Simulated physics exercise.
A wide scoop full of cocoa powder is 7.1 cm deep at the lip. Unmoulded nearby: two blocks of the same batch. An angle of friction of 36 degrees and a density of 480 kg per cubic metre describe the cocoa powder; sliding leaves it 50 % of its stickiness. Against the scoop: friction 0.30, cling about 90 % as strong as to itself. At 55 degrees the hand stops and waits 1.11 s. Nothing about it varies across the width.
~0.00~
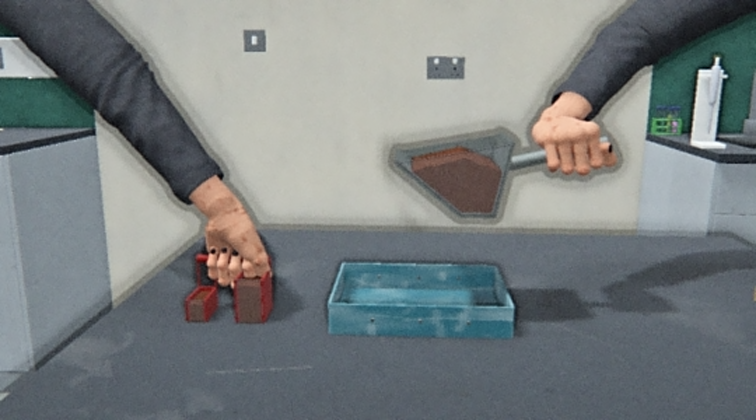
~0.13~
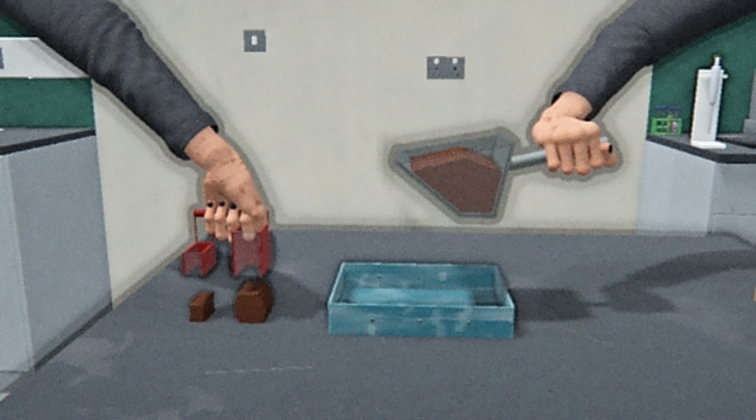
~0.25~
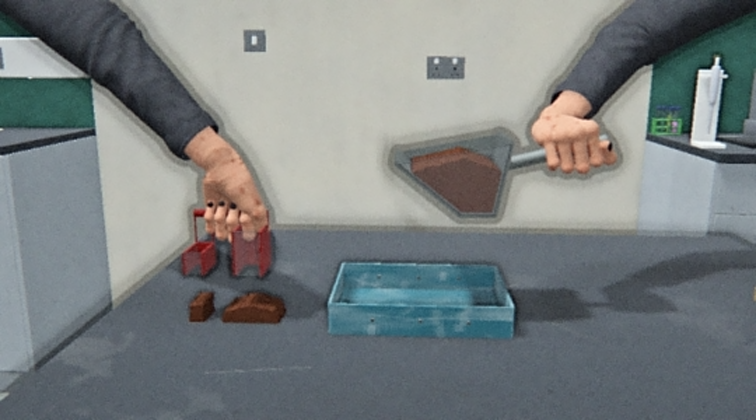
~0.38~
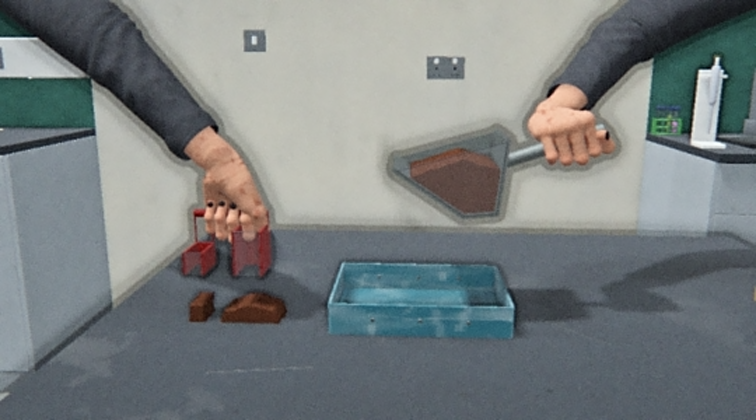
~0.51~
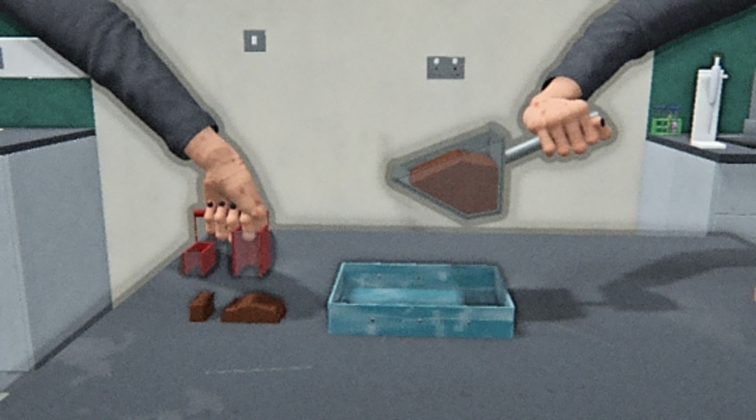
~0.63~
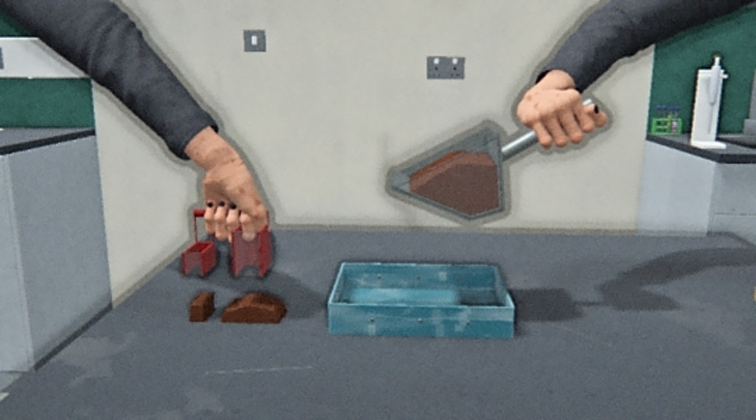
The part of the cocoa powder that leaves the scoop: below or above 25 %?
The answer is above 25 %.
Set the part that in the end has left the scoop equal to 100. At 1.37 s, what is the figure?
0 per cent.
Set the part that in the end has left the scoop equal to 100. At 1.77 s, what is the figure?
Close to 80 in a hundred.
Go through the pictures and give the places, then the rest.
The first picture shows lip at (398, 161), tilt 0 degrees; highest point of the cocoa powder at (464, 158); test blocks 2.7 cm, 5.8 cm high (left to right).
The second picture shows lip at (398, 161), tilt 0 degrees; highest point of the cocoa powder at (464, 158); test blocks 2.7 cm, 4.7 cm high (left to right).
The third picture shows lip at (398, 162), tilt 1 degrees; highest point of the cocoa powder at (464, 158); test blocks 2.7 cm, 2.8 cm high (left to right).
The fourth picture shows lip at (396, 168), tilt 6 degrees; highest point of the cocoa powder at (460, 160); test blocks 2.7 cm, 2.7 cm high (left to right).
The fifth picture shows lip at (395, 177), tilt 12 degrees; highest point of the cocoa powder at (459, 162); test blocks 2.7 cm, 2.7 cm high (left to right).
The sixth picture shows lip at (394, 186), tilt 18 degrees; highest point of the cocoa powder at (457, 163); test blocks 2.7 cm, 2.7 cm high (left to right).
By 0.97 s, the scoop is at 34 degrees and 0 % has left it.
By 1.37 s, the scoop is at 52 degrees and 0 % has left it.
By 1.77 s, the scoop is at 55 degrees and 26 % has left it.
By 2.17 s, the scoop is at 55 degrees and 32 % has left it.
By 2.56 s, at the end, the scoop is at 55 degrees and 33 % has left it.
